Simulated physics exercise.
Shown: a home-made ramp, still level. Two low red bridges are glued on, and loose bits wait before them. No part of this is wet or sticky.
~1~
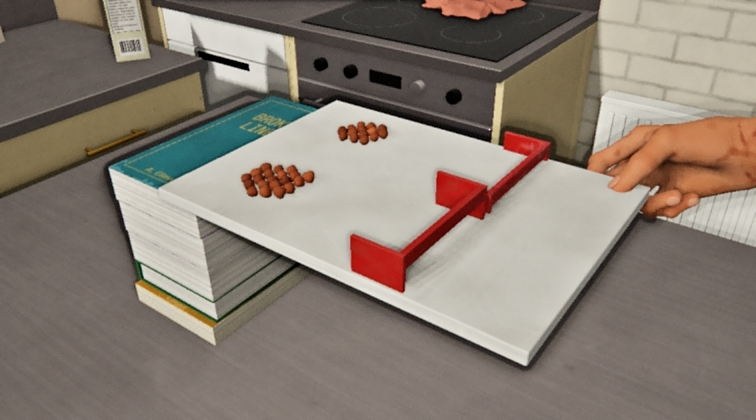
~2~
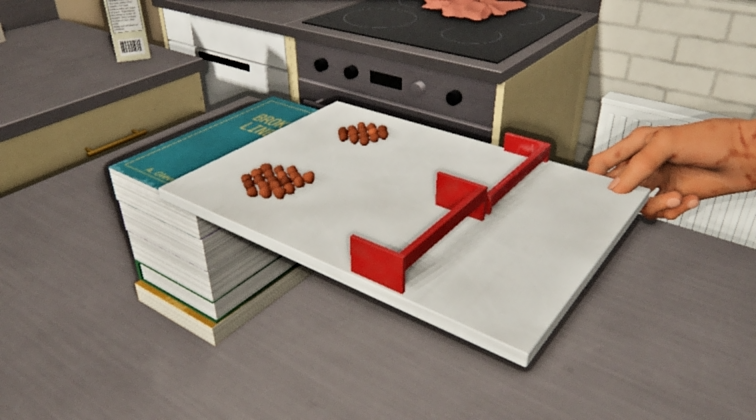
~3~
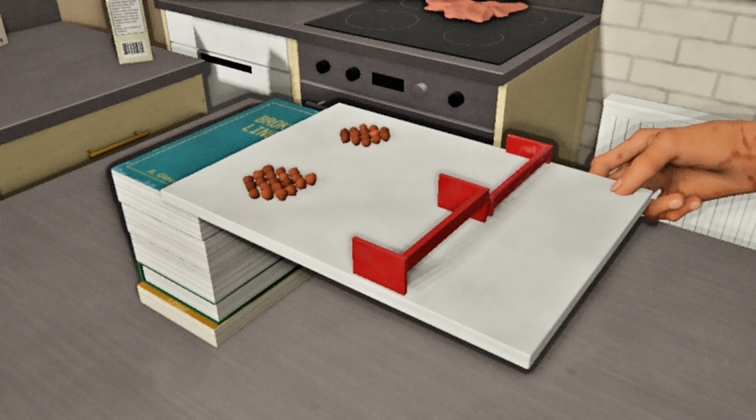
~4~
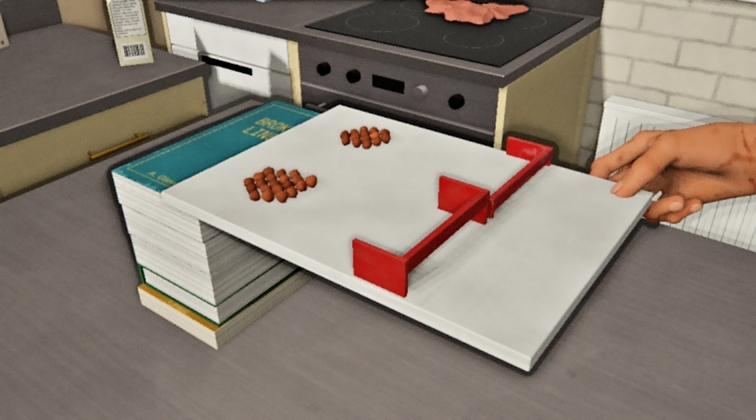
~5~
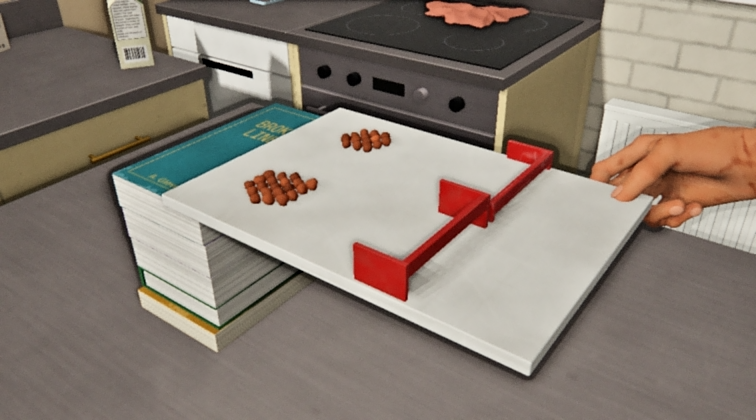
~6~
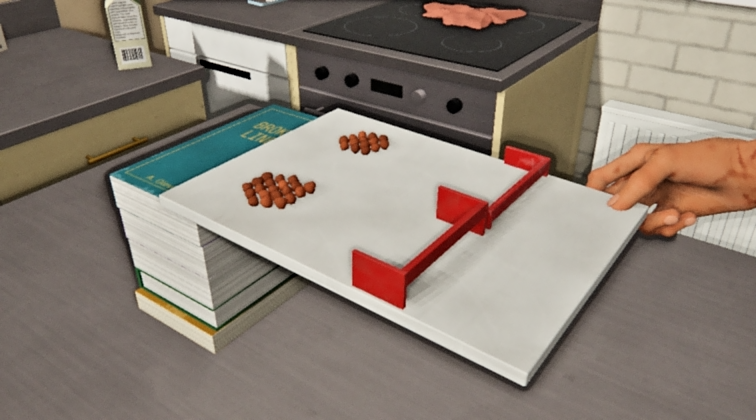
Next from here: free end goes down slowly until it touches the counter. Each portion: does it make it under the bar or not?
The near portion makes it under; the far portion does not make it under.
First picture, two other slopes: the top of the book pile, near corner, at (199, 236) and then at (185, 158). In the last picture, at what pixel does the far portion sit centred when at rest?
(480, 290), then (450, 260).
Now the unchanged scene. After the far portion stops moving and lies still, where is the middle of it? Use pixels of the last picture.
Its middle ends up near (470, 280).
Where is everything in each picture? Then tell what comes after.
Held end of the board at (520, 345), level; book pile at (242, 157), tall, over half the board's length; near portion at (273, 181), a few clay pellets; far portion at (364, 135), a few clay pellets; near gate at (445, 224), its slot higher than a piece; far gate at (519, 173), its slot lower than a piece, in the first picture.
Held end of the board at (519, 346), level; far portion at (364, 136), in the second picture.
Held end of the board at (522, 348), level; near portion at (275, 183), in the third picture.
Held end of the board at (522, 350), level; far portion at (366, 140), in the fourth picture.
Held end of the board at (523, 355), level; near portion at (276, 188), in the fifth picture.
Held end of the board at (519, 365), down by 2°; book pile at (242, 165); near portion at (274, 191), not moving; far portion at (365, 145), not moving; near gate at (446, 241); far gate at (520, 188), in the sixth picture.
Then, 0.58 s after the last picture, board sloping at 13°; near portion on its way down; far portion on its way down.
Then, 1.19 s after the last picture, board sloping at 26°; near portion all past its gate; far portion has reached its gate.
Then, 1.92 s after the last picture, board resting at 31°; near portion all past its gate; far portion has reached its gate.
At rest, board resting at 31°; near portion all past its gate; far portion gathered behind its gate.
